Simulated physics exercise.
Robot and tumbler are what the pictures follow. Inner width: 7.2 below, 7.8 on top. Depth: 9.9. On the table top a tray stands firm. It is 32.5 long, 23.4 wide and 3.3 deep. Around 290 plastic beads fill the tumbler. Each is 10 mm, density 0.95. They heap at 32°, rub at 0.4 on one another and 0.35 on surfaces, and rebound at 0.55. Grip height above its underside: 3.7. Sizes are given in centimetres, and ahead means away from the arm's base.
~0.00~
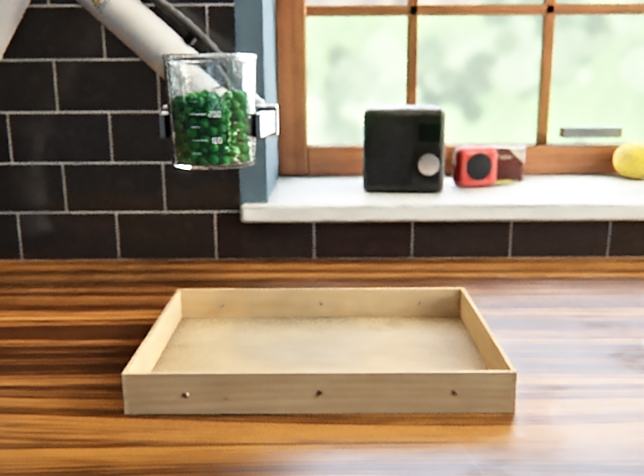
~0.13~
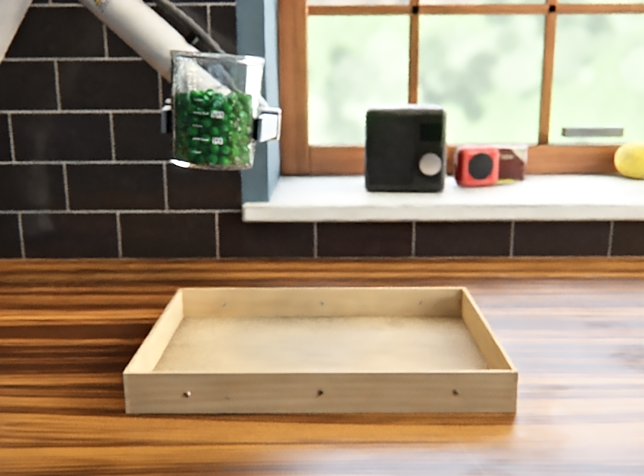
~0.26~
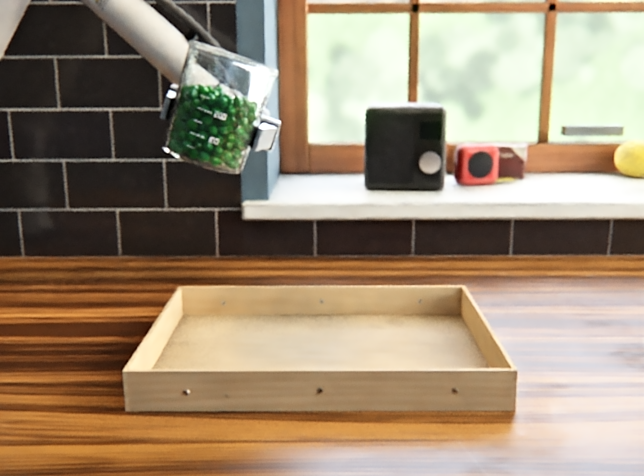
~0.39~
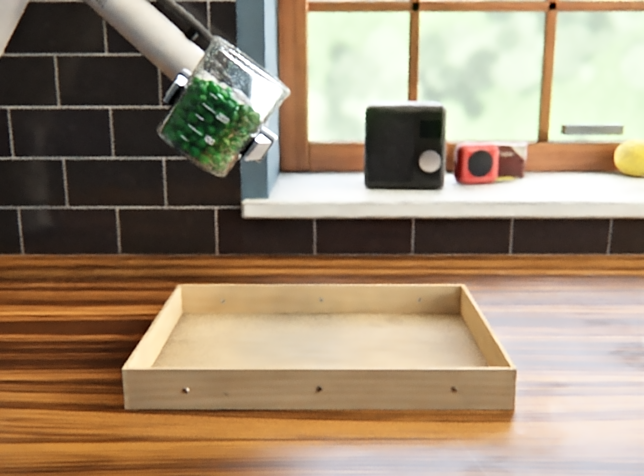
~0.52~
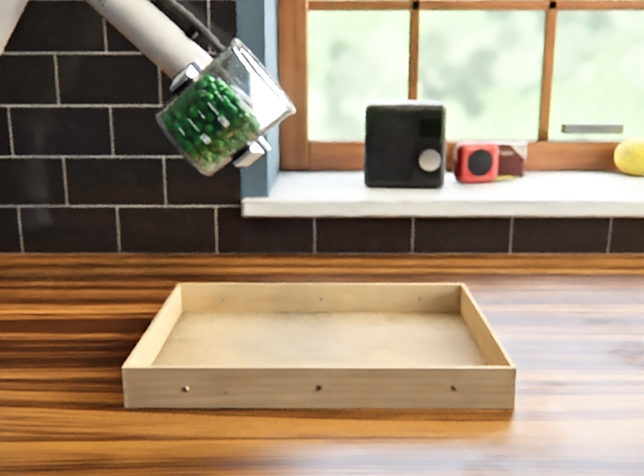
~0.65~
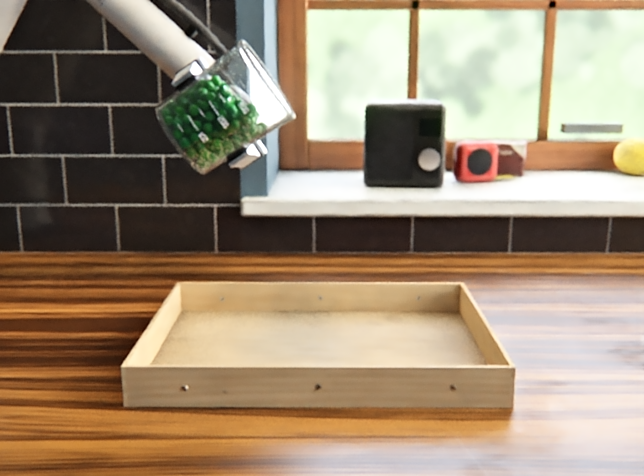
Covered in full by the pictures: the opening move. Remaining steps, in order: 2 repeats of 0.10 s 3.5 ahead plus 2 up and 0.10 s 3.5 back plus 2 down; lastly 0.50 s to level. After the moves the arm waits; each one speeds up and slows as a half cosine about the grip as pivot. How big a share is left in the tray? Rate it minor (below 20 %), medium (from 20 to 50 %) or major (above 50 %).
Rated: Medium.
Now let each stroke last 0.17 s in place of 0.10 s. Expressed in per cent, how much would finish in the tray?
I'd expect close to 5 per cent then.
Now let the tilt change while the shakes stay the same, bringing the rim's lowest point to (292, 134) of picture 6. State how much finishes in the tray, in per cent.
About 60 percent.
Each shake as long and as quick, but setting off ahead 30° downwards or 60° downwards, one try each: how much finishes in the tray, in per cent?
Estimates, in order: 5 % then 0 %.
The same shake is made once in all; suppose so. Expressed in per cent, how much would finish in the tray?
About 20 %.
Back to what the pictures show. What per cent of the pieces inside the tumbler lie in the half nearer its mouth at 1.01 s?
That share comes to roughly 70 percent.
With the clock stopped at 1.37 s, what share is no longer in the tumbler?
Roughly 35 percent.
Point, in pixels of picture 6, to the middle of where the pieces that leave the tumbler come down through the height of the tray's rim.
I'd say somewhere around (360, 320).
By 1.01 s, tilted 56° forward, highest piece 27 above the table; 223 in the tumbler, 47 in the tray, 17 in flight or on a rim.
By 1.37 s, tilted 16° forward, highest piece 28 above the table; 191 in the tumbler, 85 in the tray, 8 on the table or floor, 3 in flight or on a rim.
By 1.75 s, level, highest piece 26 above the table; 191 in the tumbler, 87 in the tray, 9 on the table or floor.
By 2.80 s, level, highest piece 26 above the table; 191 in the tumbler, 87 in the tray, 9 on the table or floor.
Final count, 191 in the tumbler, 87 in the tray, 9 on the table or floor. That is 30 % in the tray.
